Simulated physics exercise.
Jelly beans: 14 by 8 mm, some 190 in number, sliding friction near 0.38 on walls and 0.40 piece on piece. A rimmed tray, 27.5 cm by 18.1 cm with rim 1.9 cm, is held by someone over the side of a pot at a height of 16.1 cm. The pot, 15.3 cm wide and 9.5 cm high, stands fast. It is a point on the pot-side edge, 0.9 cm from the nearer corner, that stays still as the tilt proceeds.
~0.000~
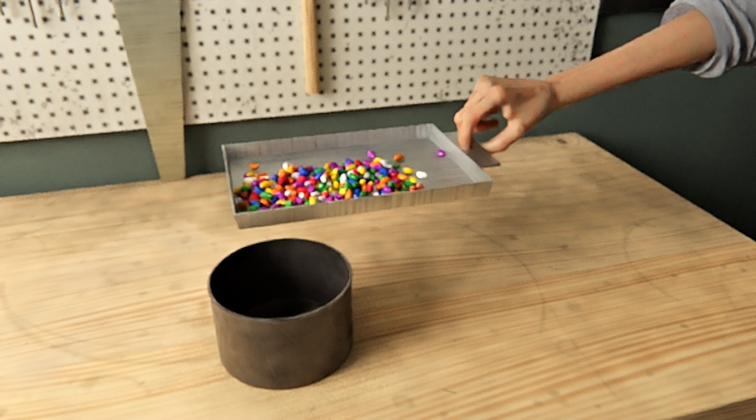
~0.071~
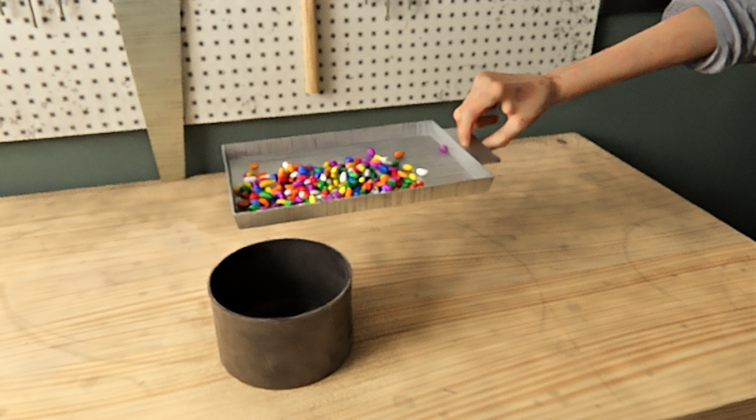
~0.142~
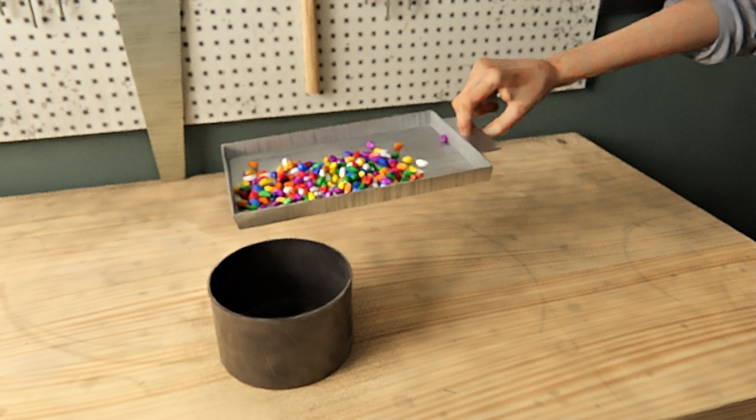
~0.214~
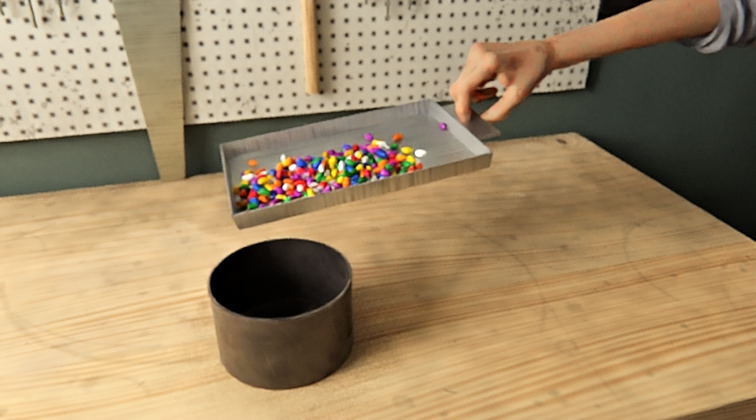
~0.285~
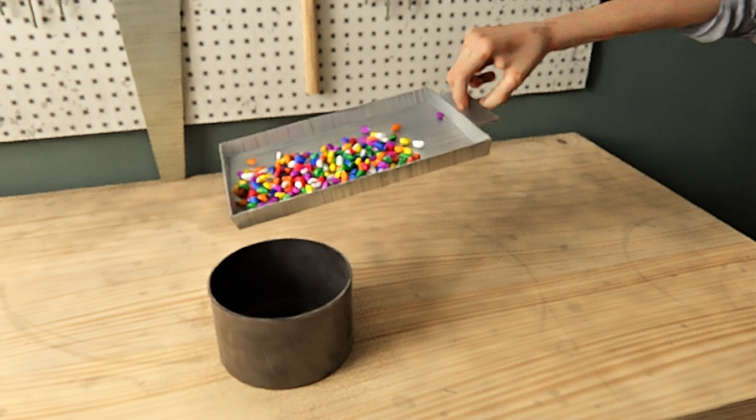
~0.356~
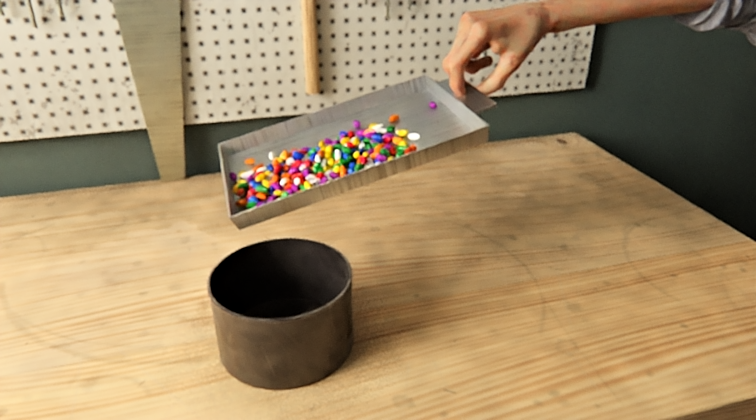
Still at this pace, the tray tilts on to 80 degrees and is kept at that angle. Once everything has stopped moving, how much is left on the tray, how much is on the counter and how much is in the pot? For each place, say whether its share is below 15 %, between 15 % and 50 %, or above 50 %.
Tray: Between 15 % and 50 %; counter: Above 50 %; pot: Below 15 %.
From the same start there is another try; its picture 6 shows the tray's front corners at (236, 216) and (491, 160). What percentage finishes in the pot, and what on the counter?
You'd end with pot at 55 and counter at 35.
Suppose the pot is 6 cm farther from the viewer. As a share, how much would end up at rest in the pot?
5 %.
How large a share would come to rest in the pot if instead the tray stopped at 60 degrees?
Then about 0 per cent.
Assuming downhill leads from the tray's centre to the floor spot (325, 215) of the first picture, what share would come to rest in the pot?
Something like 50 per cent of the pieces.
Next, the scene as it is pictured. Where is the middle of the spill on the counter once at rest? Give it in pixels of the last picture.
It comes to rest with its centre close to (159, 331).
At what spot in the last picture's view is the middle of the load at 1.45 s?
Approximately (233, 166) in the final picture.
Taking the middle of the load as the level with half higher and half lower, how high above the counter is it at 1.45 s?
Some 20 cm above the counter.
After 1.01 s, tilt 45 degrees; the tray holds 100 %, the pot 0 %.
After 1.45 s, tilt 66 degrees; the tray holds 95 %, the pot 0 %.
After 1.96 s, tilt 80 degrees; the tray holds 35 %, the pot 0 %.
At rest (3.4 s), tray 25 %, counter 70 %, pot 5 %.
